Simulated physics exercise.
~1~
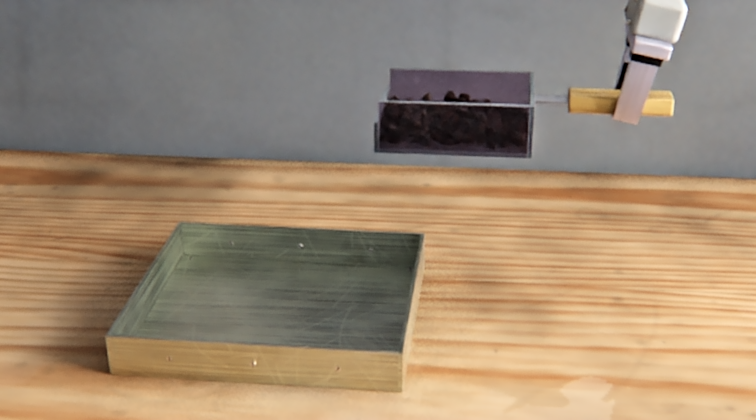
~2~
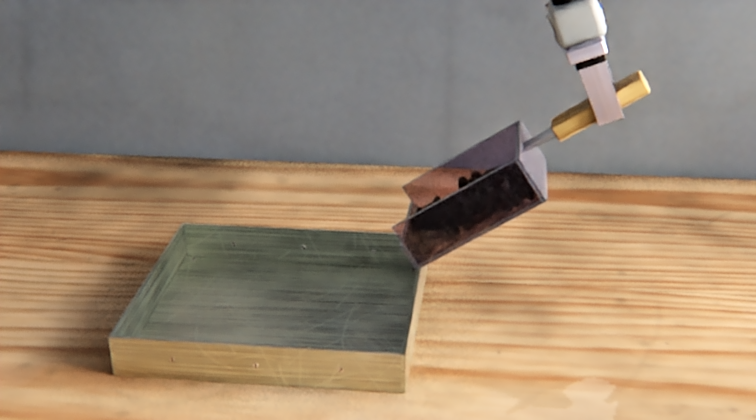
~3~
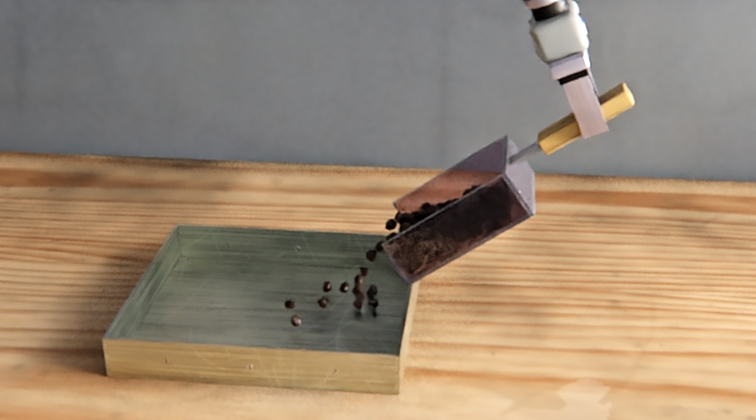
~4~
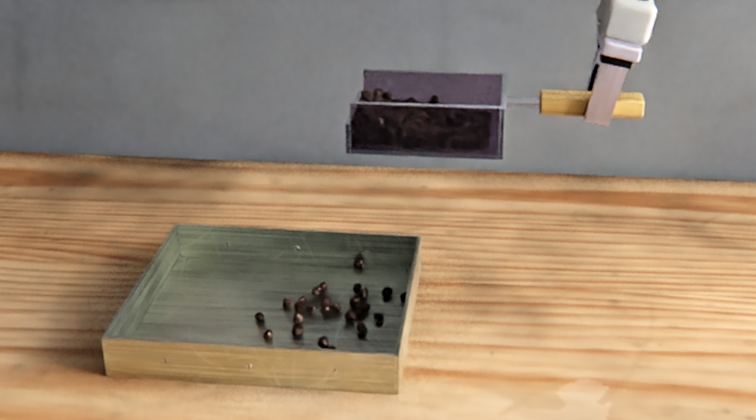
Robot arm tipping a clear box of dark beans, spilling some into a shallow tray, then levelling it still mostly full.
